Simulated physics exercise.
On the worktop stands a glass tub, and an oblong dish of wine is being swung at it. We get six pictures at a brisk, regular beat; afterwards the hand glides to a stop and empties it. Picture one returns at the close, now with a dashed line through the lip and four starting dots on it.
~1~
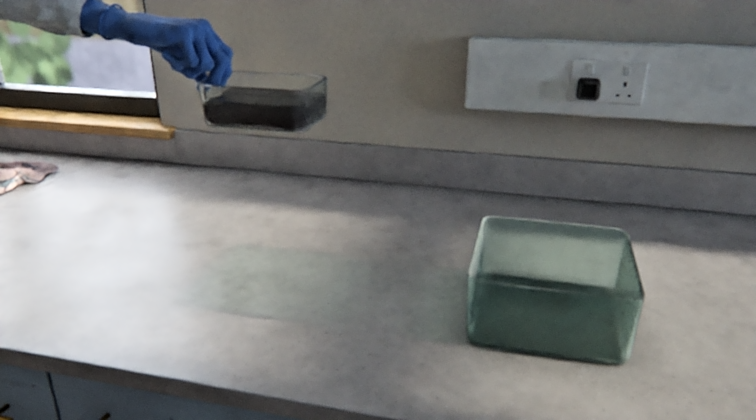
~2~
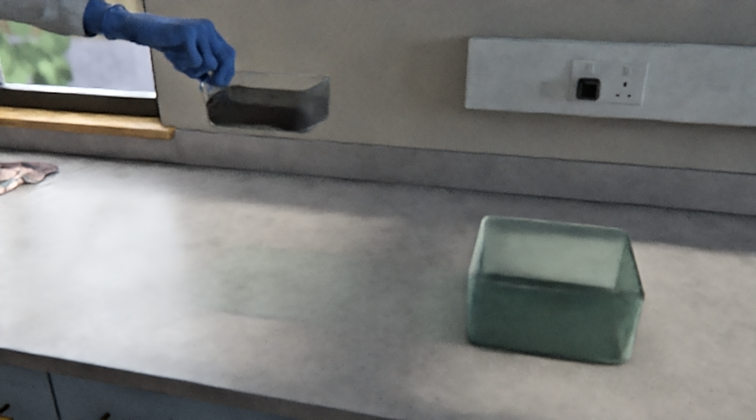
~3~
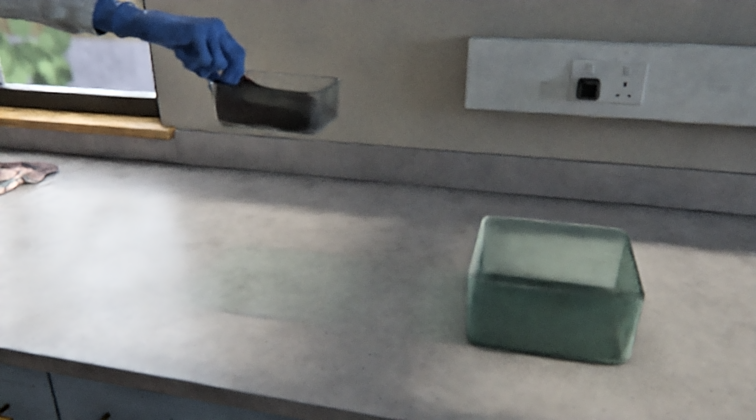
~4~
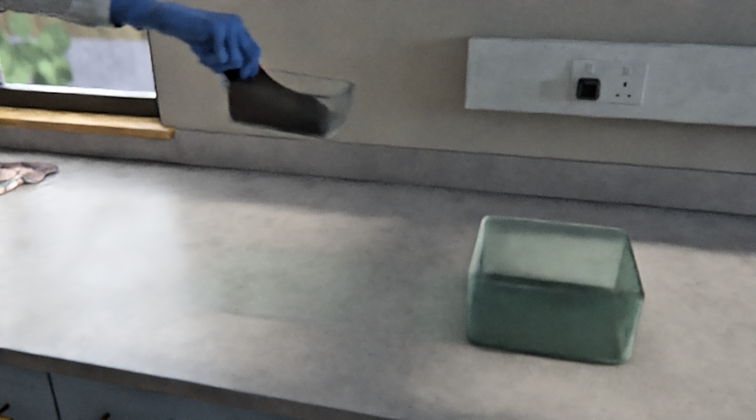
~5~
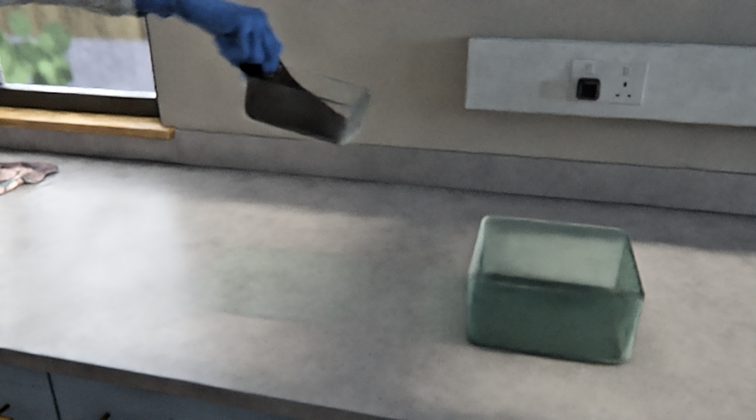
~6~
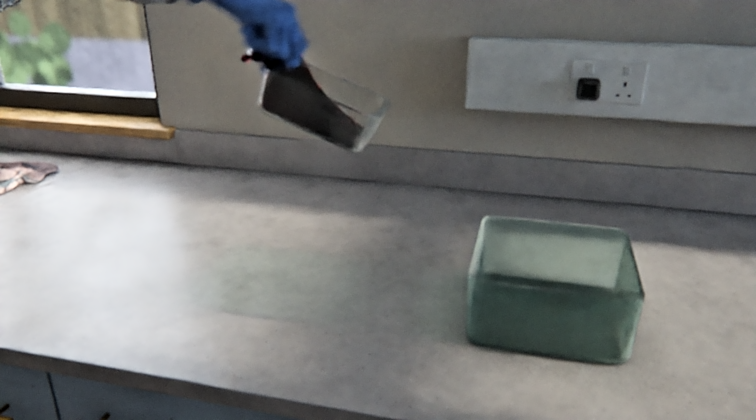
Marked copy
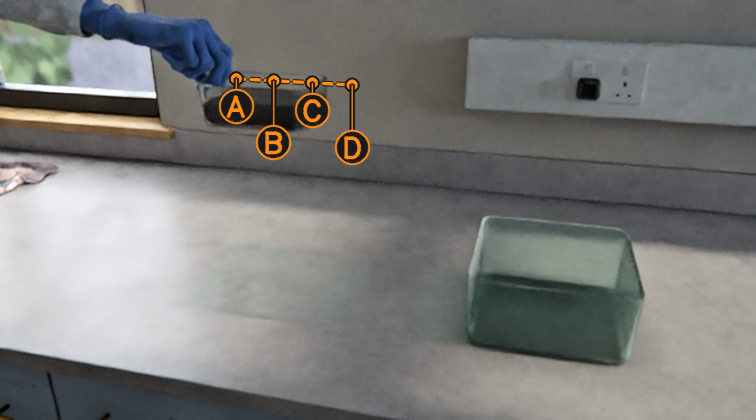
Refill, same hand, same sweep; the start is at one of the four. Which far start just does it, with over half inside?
The answer is spot D.
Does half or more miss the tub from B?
Yes, that goes wrong.
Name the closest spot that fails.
That would be C.
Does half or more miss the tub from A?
Yes, it does.
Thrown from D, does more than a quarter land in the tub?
Yes.
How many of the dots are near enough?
One of them.
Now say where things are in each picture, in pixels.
In the first frame, upright, lip at (316, 83); tub from (466, 338) to (629, 362); nothing has left yet.
In the second frame, upright, lip at (319, 83); nothing has left yet.
In the third frame, upright, lip at (329, 85); nothing has left yet.
In the fourth frame, tipped about 5°, lip at (344, 90); wine is over the rim, down to (248, 74).
In the fifth frame, tipped about 12°, lip at (363, 97); wine is over the rim, down to (272, 72).
In the sixth frame, tipped about 21°, lip at (381, 108); wine is over the rim, down to (293, 67).
On the marked copy, A at (236, 78); B at (273, 80); C at (312, 82); D at (352, 85).
With A, about 0 % lands in the tub, 99 % falls short.
With B, about 11 % lands in the tub, 87 % falls short.
With C, about 30 % lands in the tub, 66 % falls short and 4 % goes beside or beyond.
With D, about 65 % lands in the tub, 27 % falls short and 7 % goes beside or beyond.
